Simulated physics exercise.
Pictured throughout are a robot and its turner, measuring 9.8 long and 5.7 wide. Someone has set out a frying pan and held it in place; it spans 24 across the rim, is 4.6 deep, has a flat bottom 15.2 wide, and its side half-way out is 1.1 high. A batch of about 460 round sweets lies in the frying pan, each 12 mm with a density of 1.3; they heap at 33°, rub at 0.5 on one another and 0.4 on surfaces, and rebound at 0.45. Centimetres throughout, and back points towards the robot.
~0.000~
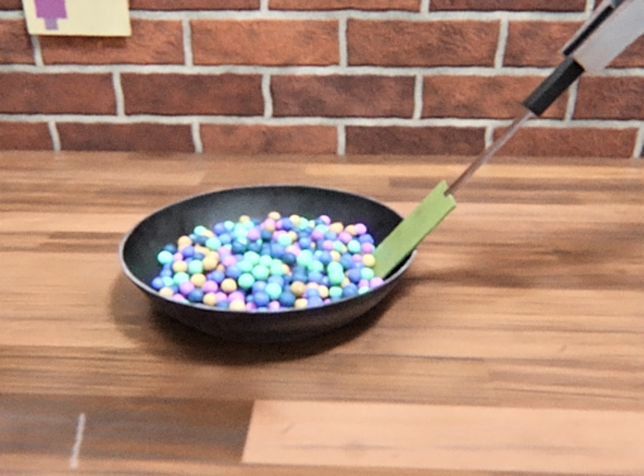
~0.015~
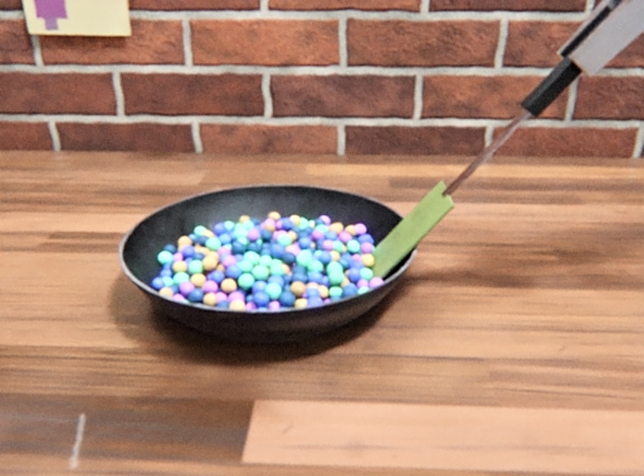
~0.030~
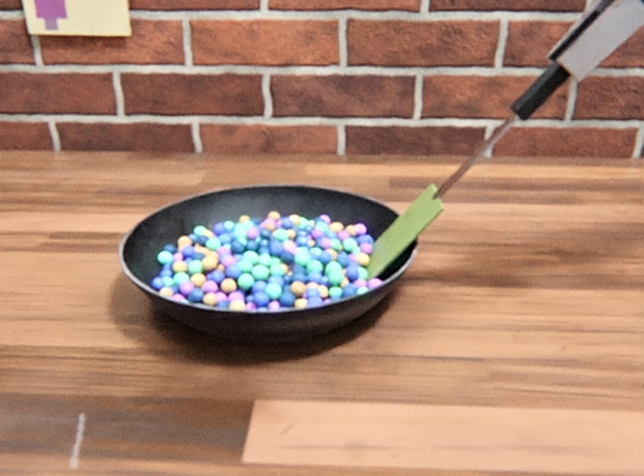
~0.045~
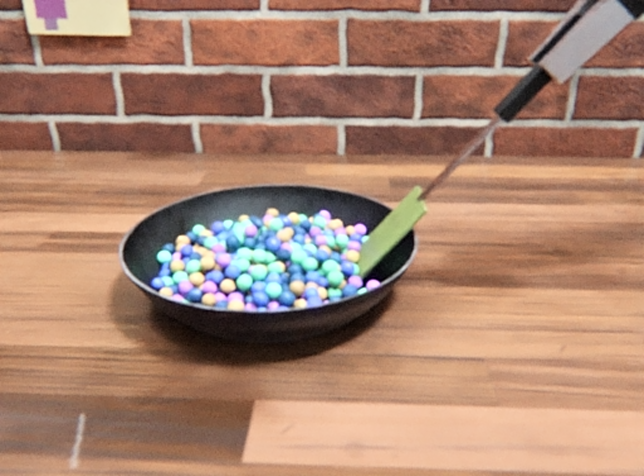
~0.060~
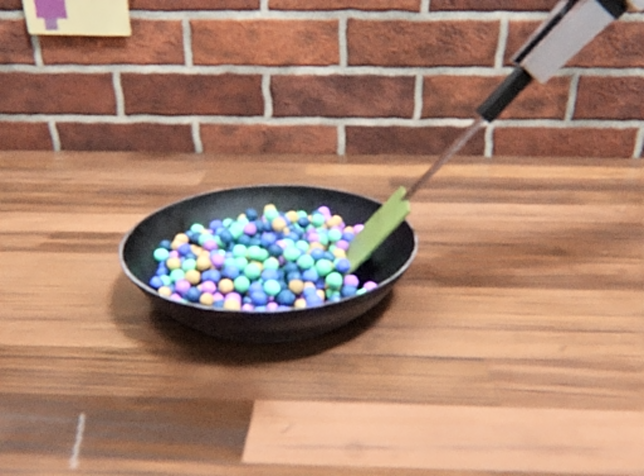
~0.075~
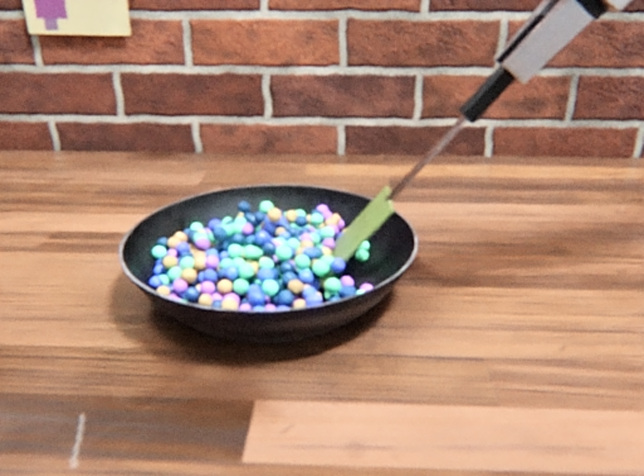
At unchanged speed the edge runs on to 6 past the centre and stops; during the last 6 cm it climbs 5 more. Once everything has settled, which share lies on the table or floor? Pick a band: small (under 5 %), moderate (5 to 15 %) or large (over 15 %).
The share is moderate, 5 to 15 %.
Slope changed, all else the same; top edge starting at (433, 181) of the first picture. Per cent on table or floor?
I'd estimate close to 10 per cent.
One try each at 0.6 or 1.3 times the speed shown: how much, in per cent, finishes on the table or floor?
Near 5 and near 15 percent respectively.
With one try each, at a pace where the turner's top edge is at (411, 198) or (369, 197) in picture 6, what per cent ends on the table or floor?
About 5 and 15 per cent.
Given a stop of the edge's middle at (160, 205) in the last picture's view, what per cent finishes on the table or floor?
About 20 per cent.
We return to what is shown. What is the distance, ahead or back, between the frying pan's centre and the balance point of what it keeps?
Roughly 3.0 cm ahead of the centre.
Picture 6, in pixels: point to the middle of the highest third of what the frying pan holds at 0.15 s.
I'd put it close to (225, 243).
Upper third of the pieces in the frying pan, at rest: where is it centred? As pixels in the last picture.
The middle lies somewhere around (202, 249).
After 0.11 s, sloping 51°, highest piece 7 above the table; 461 in the frying pan.
After 0.15 s, sloping 51°, highest piece 7 above the table; 461 in the frying pan.
After 0.37 s, sloping 51°, highest piece 6 above the table; 416 in the frying pan, 42 on the table or floor, 3 on the blade or in flight.
After 1.42 s, sloping 51°, highest piece 5 above the table; 416 in the frying pan, 45 on the table or floor.
In the end, 416 in the frying pan, 45 on the table or floor. That is 10 % on the table or floor.
